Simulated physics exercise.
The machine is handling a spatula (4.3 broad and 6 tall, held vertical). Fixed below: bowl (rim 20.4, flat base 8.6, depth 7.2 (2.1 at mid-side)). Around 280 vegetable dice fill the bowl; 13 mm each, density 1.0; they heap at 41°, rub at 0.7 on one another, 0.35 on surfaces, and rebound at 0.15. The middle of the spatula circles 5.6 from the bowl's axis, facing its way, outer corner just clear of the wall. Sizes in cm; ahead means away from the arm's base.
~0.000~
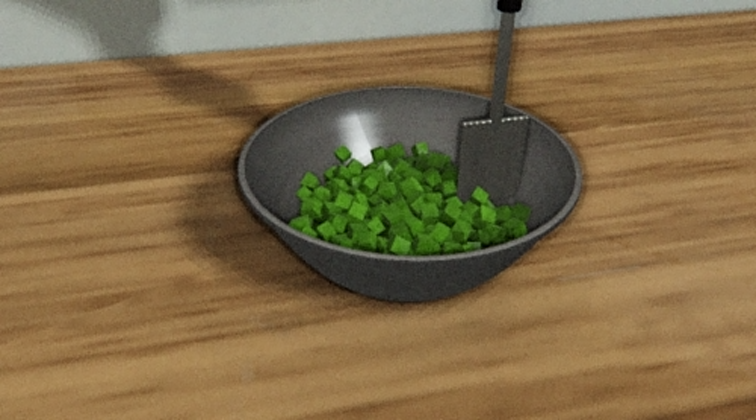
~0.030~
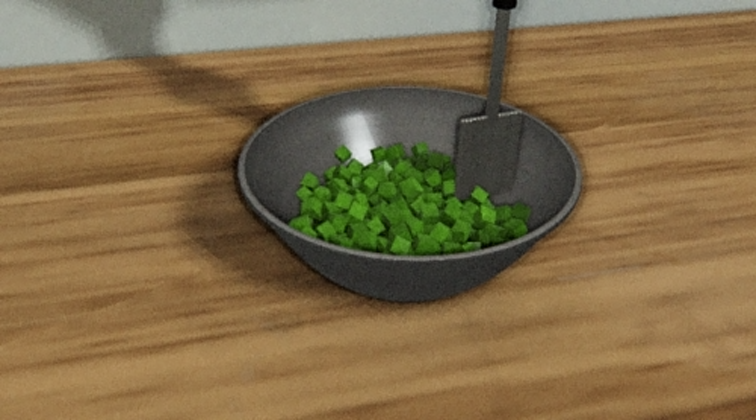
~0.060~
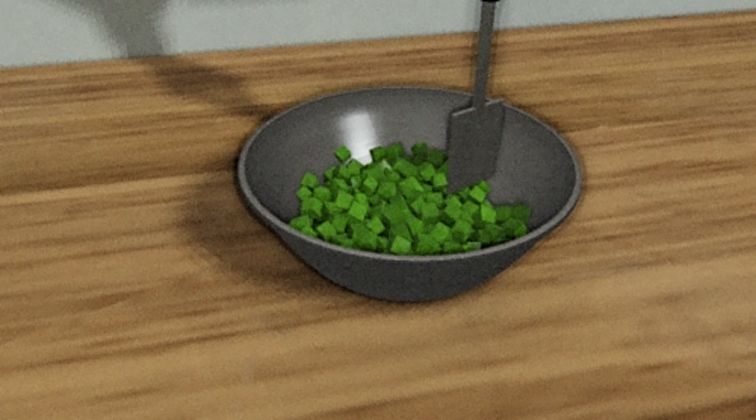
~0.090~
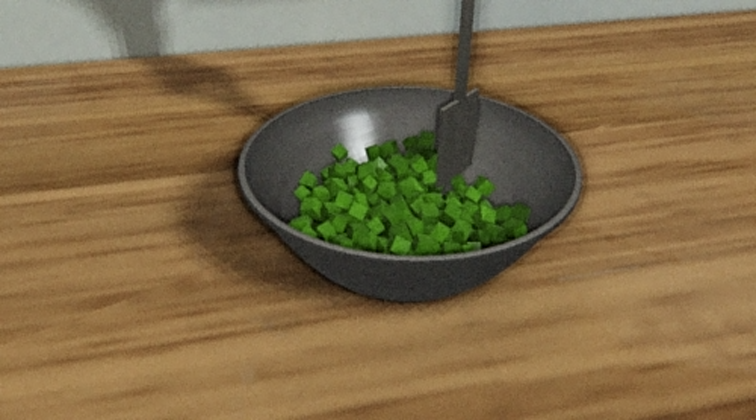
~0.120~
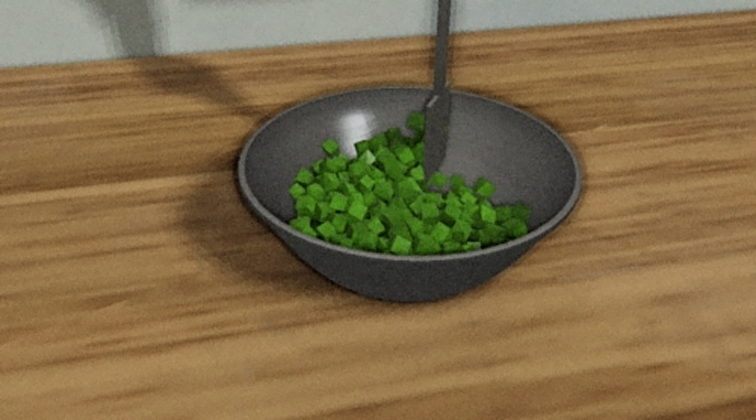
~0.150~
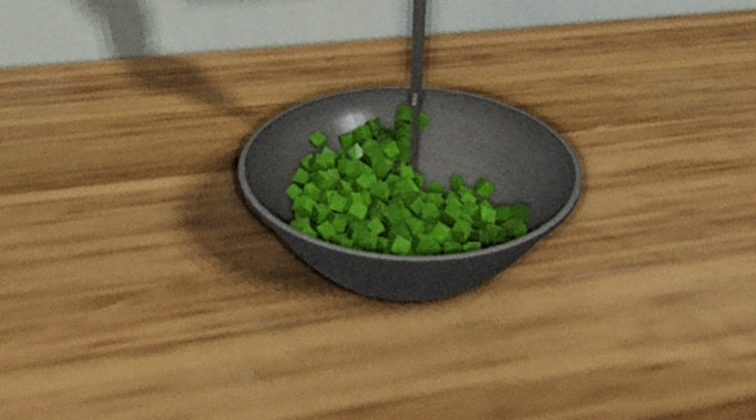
A dark gray bowl heaped with small bright green cubes sits on a wood-grained surface in front of a pale wall, seen from above at an angle. An upright gray spatula stands inside at the right, with a soft shadow to the bowl's left. The spatula sweeps leftward along the far side, turning edge-on and pushing cubes up toward the back left, while the camera stays still.
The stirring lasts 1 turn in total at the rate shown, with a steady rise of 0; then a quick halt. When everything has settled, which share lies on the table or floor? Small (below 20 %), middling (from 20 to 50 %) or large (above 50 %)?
A small share, below 20 %, ends on the table or floor.
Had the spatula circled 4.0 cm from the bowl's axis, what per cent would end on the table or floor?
In that case some 10 per cent.
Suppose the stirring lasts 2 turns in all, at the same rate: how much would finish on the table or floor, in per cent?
Then about 30 per cent.
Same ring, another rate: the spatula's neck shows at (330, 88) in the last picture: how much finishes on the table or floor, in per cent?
About 35 per cent.
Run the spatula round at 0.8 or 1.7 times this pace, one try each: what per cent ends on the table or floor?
Some 5 and 30 per cent.
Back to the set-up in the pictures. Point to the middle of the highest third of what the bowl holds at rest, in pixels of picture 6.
At about (447, 144).
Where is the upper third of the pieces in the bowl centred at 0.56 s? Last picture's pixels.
At about (508, 194).
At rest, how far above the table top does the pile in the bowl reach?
Roughly 8.5 cm.
After 0.36 s, 182° round, highest piece 9 above the table; 284 in the bowl, 1 in flight or on the tool.
After 0.56 s, 293° round, highest piece 9 above the table; 270 in the bowl, 10 on the table or floor, 5 in flight or on the tool.
After 0.87 s, 0° round, highest piece 8 above the table; 254 in the bowl, 30 on the table or floor, 1 in flight or on the tool.
After 1.57 s, 0° round, highest piece 8 above the table; 254 in the bowl, 31 on the table or floor.
At rest, 254 in the bowl, 31 on the table or floor. That is 11 % on the table or floor.
